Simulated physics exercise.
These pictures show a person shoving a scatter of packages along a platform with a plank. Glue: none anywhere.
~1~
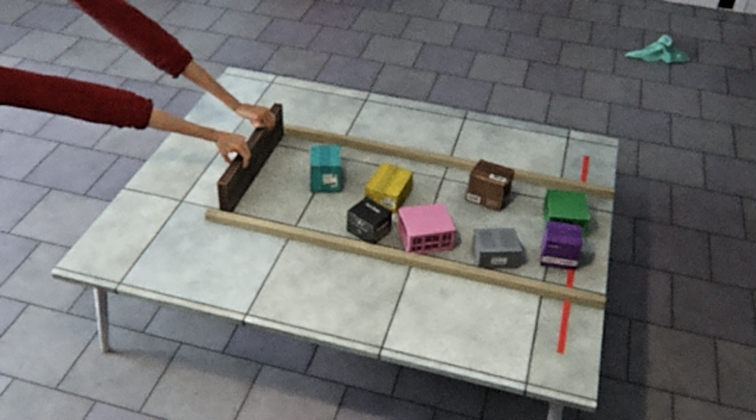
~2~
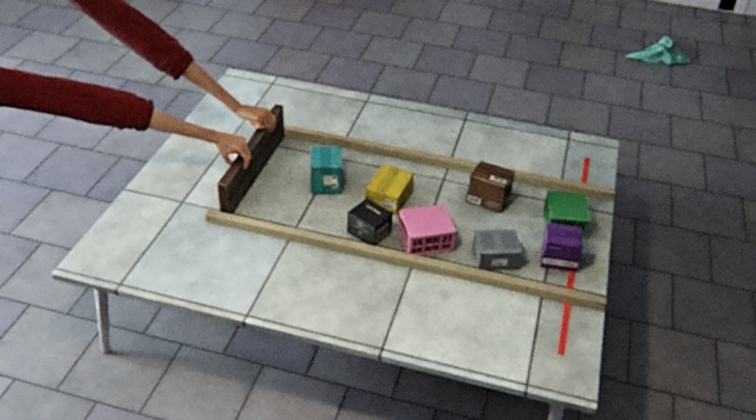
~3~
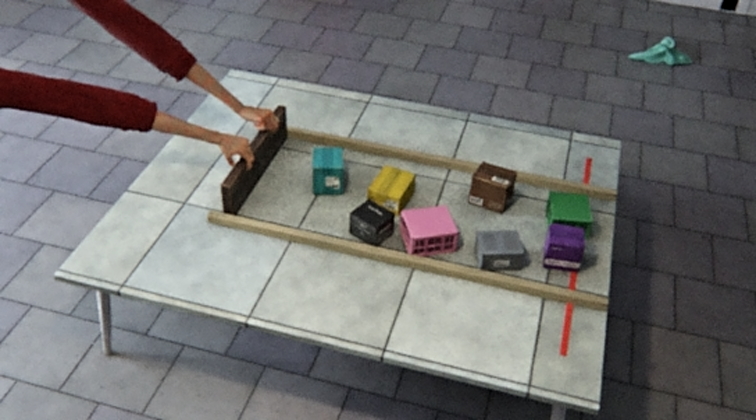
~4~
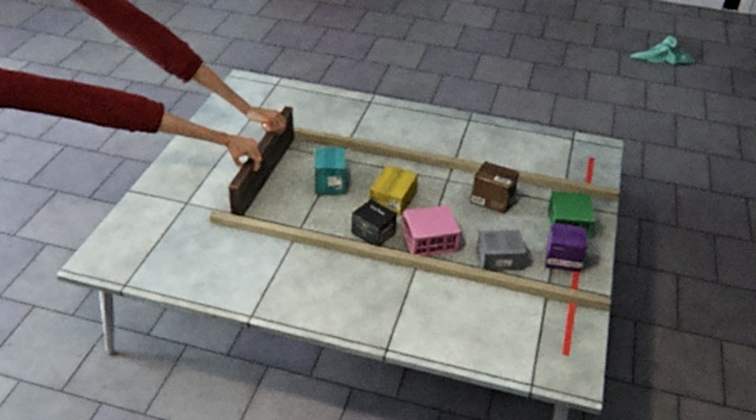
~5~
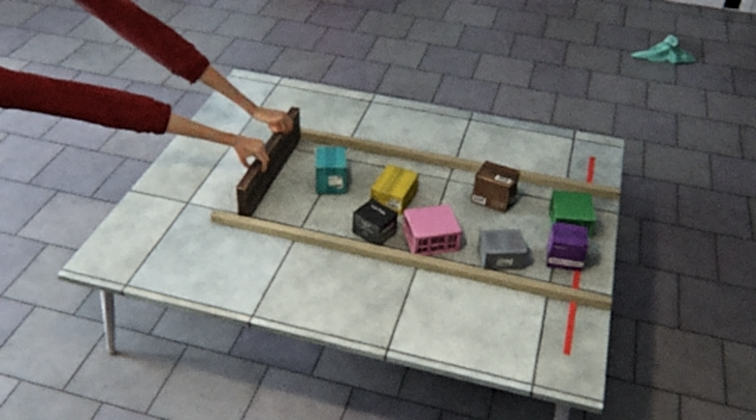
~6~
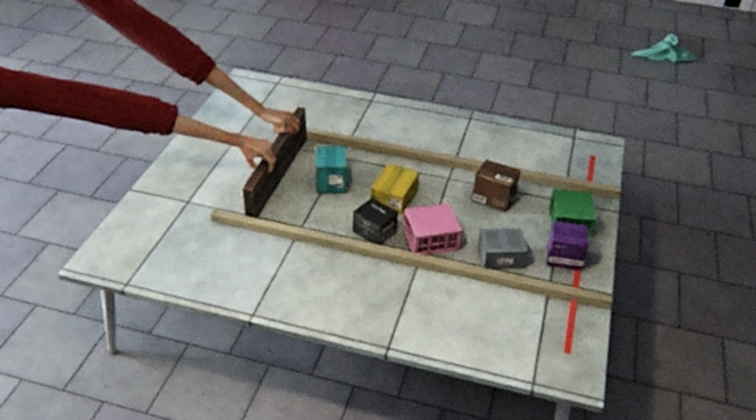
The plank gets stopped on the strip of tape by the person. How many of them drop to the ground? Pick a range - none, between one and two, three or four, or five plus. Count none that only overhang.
Range: Five plus.
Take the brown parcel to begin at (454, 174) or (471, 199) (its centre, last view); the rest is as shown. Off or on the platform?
First place: It stays up; second place: It goes off.
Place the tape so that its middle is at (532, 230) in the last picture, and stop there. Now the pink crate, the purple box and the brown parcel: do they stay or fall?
The pink crate stays put, the purple box is gone, the brown parcel stays put.
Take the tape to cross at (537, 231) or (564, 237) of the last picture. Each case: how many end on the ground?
3 and 4.
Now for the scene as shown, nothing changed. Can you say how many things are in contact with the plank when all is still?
Counting them up gives 3.
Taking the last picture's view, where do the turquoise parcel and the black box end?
The turquoise parcel comes to rest close to (602, 227), while the black box rests close to (598, 269).
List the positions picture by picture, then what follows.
The first picture shows purple box (561, 246); green crate (566, 213); grey tote (496, 249); plank (253, 157); tape (575, 241).
The second picture shows green crate (566, 215); plank (254, 158).
The third picture shows grey tote (499, 251); turquoise parcel (328, 171).
The fourth picture shows purple box (566, 247); brown parcel (495, 187).
The fifth picture shows green crate (572, 214); black box (375, 223).
The sixth picture shows purple box (567, 246); green crate (572, 213); grey tote (502, 249); plank (277, 162); tape (582, 241).
Soon after, none off yet; purple box at rest near (567, 246); green crate at rest near (572, 213); grey tote at rest near (502, 249).
After that, none off yet; purple box displaced about its own width near (603, 252); green crate displaced a little near (578, 213); grey tote displaced about its own width near (568, 271).
In the end, the number that fall off is five or more; gone, yellow parcel, pink crate, grey tote, green crate and purple box.
